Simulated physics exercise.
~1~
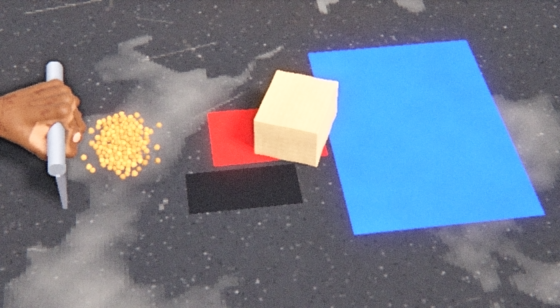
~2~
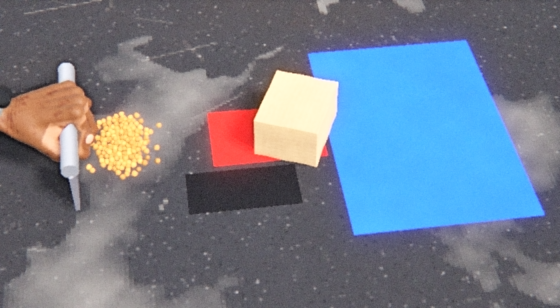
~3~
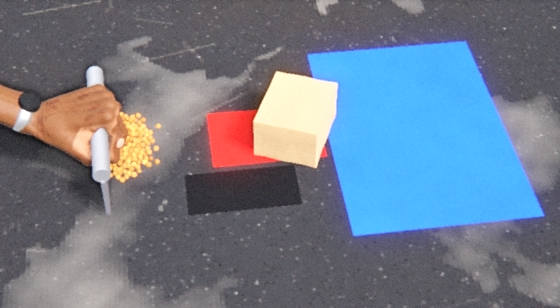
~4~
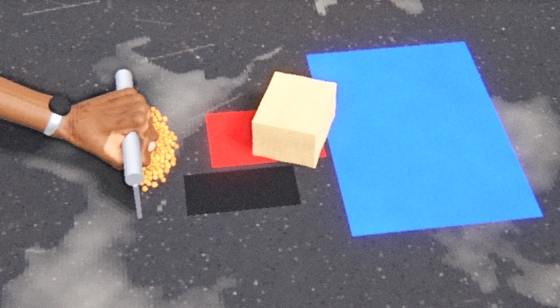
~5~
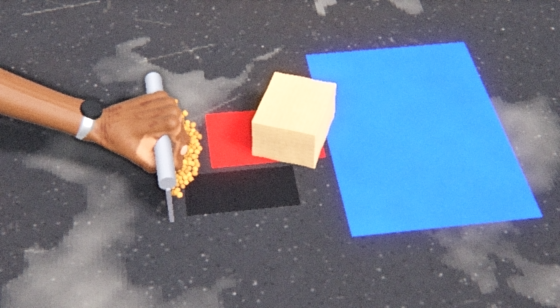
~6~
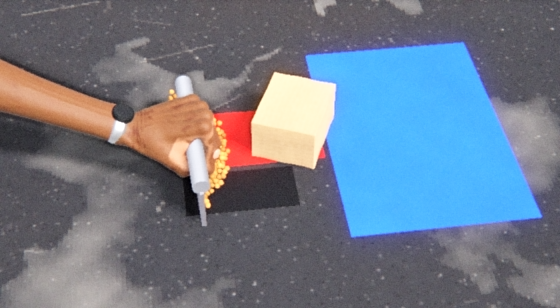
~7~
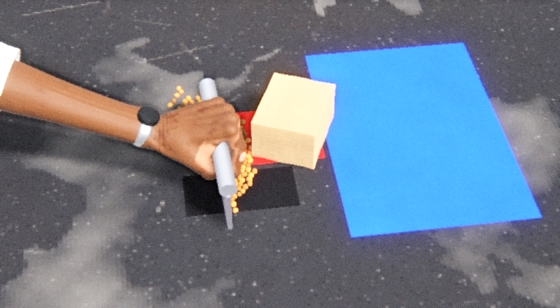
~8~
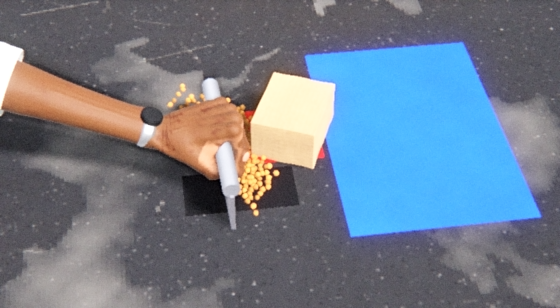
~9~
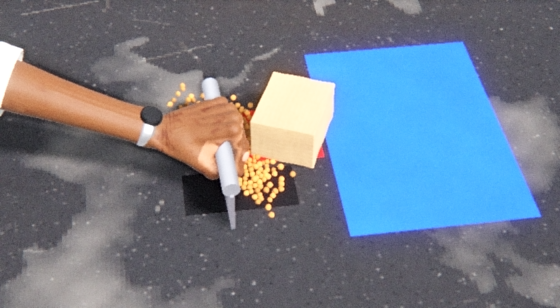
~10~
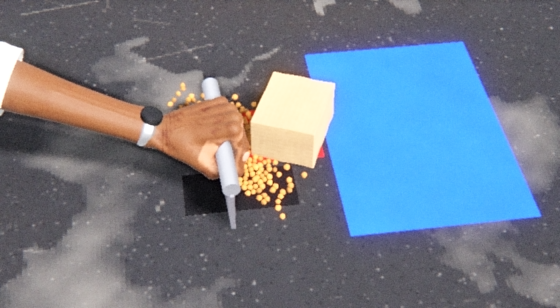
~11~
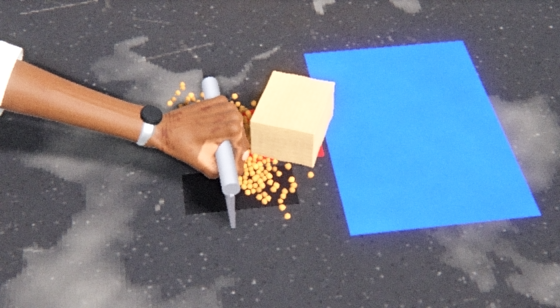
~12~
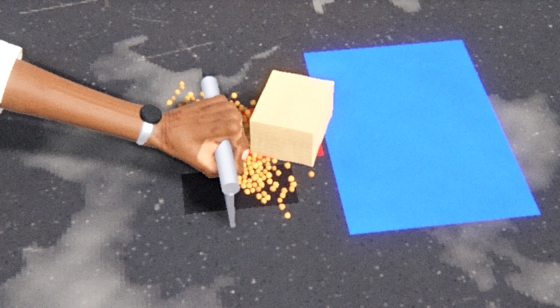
A hand holding a gray scraper pushed a heap of small golden chickpeas to the right until they bunched against a pale block, spilling over the red and black mats, while the blue mat stayed empty and the hand stopped there.
